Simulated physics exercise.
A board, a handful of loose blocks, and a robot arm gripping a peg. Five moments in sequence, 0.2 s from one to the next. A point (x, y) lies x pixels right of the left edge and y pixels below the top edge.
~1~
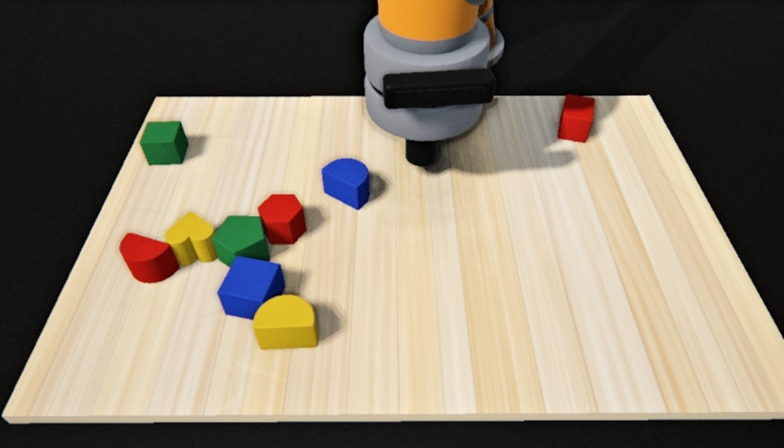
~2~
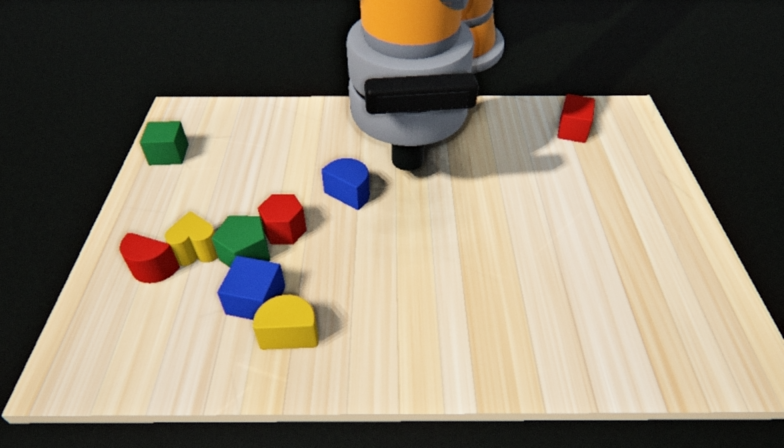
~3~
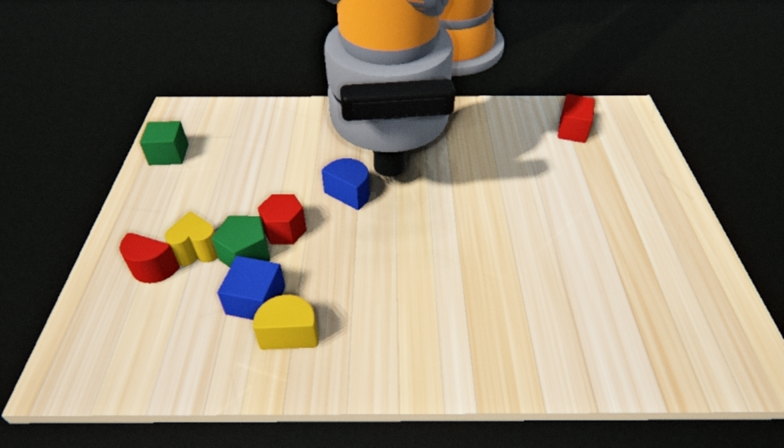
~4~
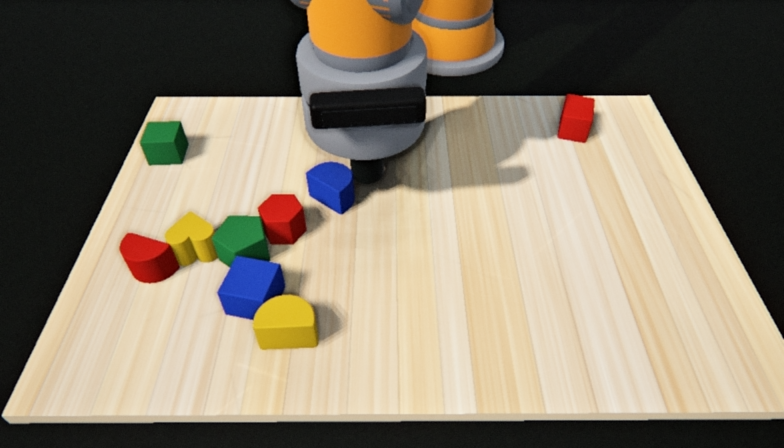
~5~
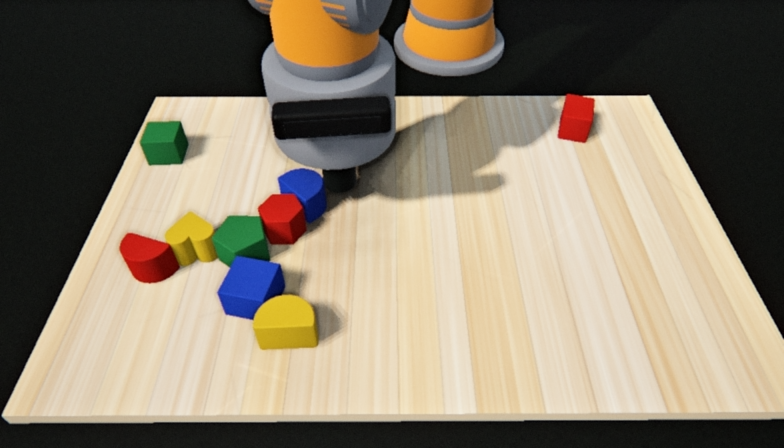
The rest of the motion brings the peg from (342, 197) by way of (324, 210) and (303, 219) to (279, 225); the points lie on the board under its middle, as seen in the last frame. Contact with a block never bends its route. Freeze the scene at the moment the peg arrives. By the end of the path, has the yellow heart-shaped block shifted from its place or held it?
At the end, its place is different.
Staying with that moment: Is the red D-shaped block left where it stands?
I'd say no.
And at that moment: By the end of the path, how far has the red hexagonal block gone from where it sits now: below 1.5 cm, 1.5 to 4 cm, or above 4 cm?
The answer here is over 4 cm.
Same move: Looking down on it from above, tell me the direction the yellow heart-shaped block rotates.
My answer: Clockwise.
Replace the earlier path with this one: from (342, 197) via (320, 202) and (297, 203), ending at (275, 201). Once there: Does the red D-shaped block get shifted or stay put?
It barely shifts, if at all.
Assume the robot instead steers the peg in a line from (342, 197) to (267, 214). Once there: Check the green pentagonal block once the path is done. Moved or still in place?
It is shoved along.
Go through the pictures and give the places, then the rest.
Peg tip (421, 157); block tops, red D-shaped block (141, 246); yellow heart-shaped block (189, 228); green pentagonal block (240, 231); red hexagonal block (280, 207); blue D-shaped block (348, 170), in the first picture.
Peg (408, 161); blocks unchanged, in the second picture.
Peg (390, 167); blocks unchanged, in the third picture.
Peg (367, 173); blue D-shaped block (332, 174), in the fourth picture.
Peg (340, 182); red D-shaped block (141, 246); yellow heart-shaped block (189, 228); green pentagonal block (240, 231); red hexagonal block (280, 207); blue D-shaped block (303, 181), in the fifth picture.
The first path, step by step. Halfway along, peg (311, 200); yellow heart-shaped block (177, 232), turned 45° clockwise; green pentagonal block (215, 249), turned 20° anticlockwise; red hexagonal block (249, 220); blue D-shaped block (272, 193).
At the end, peg (275, 209); red D-shaped block (128, 248); yellow heart-shaped block (171, 237), turned 70° clockwise; green pentagonal block (189, 271), turned 30° anticlockwise; red hexagonal block (217, 237), turned 20° anticlockwise; blue D-shaped block (234, 206).
